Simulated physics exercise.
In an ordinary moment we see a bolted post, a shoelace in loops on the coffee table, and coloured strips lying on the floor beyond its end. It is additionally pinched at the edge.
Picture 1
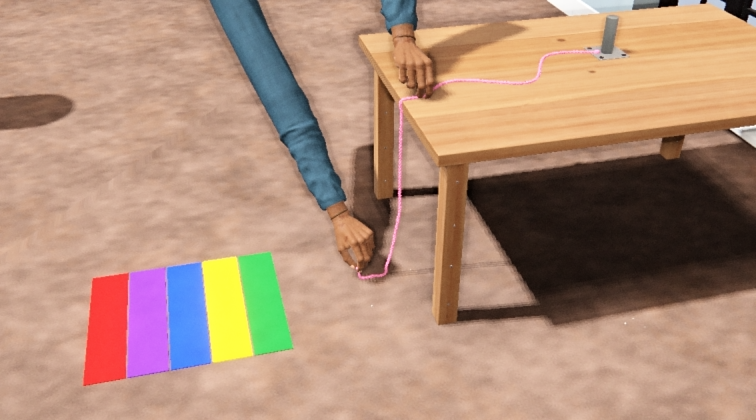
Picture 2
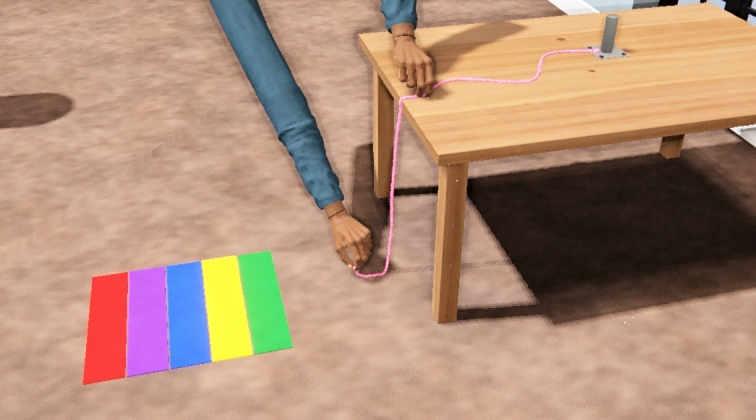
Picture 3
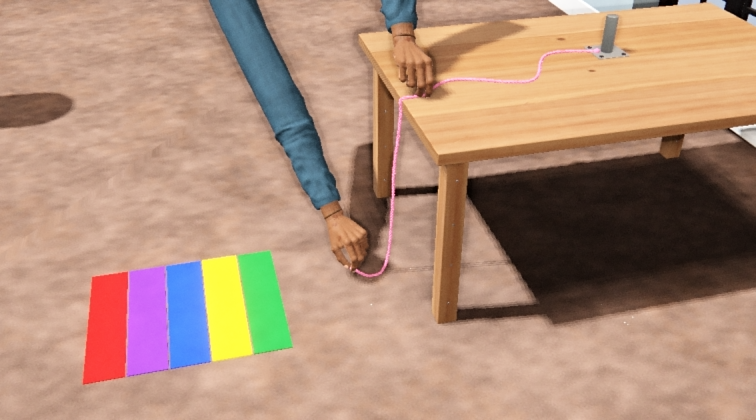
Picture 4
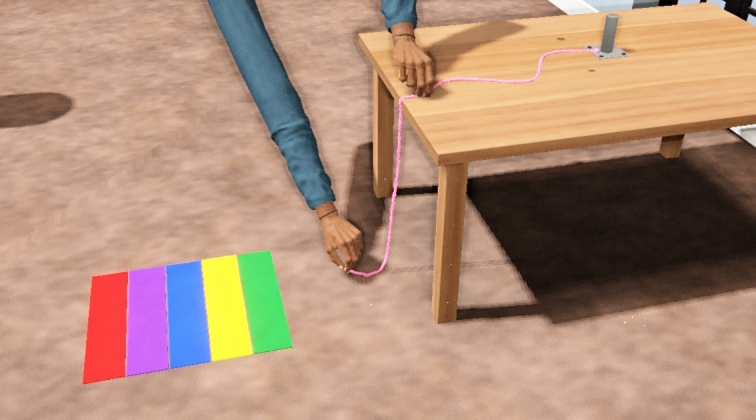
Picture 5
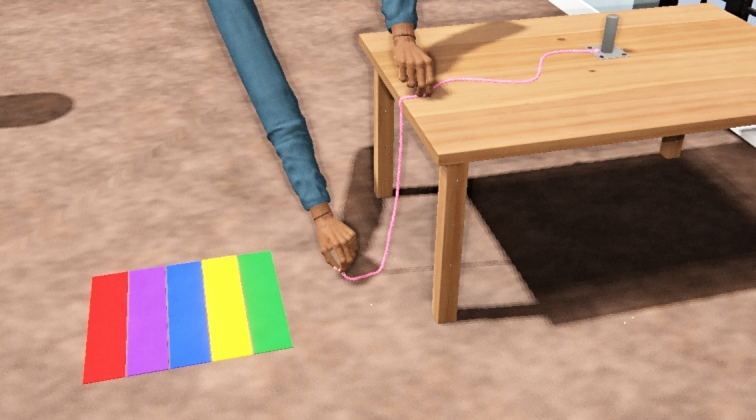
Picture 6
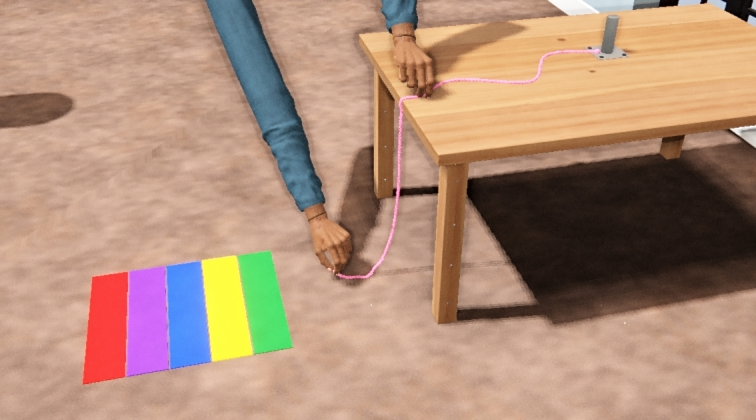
A hand slowly draws the pink string's end left while another pinches it at the table edge.
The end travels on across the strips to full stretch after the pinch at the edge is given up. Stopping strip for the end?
Blue.
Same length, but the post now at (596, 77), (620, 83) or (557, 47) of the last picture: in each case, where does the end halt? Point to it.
The places are (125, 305), (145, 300) and (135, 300).
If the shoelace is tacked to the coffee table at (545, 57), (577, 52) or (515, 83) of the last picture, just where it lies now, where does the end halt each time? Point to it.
Taking them in turn, I'd expect around (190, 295), (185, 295) and finally (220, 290).
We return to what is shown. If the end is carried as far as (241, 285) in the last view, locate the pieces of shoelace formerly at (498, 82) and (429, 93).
Point 1 - (466, 81); point 2 - (398, 108).
Soon after, end near (241, 285); over yellow.
Then, end near (204, 291); over yellow.
At full stretch, end near (183, 294); over blue. Over blue.
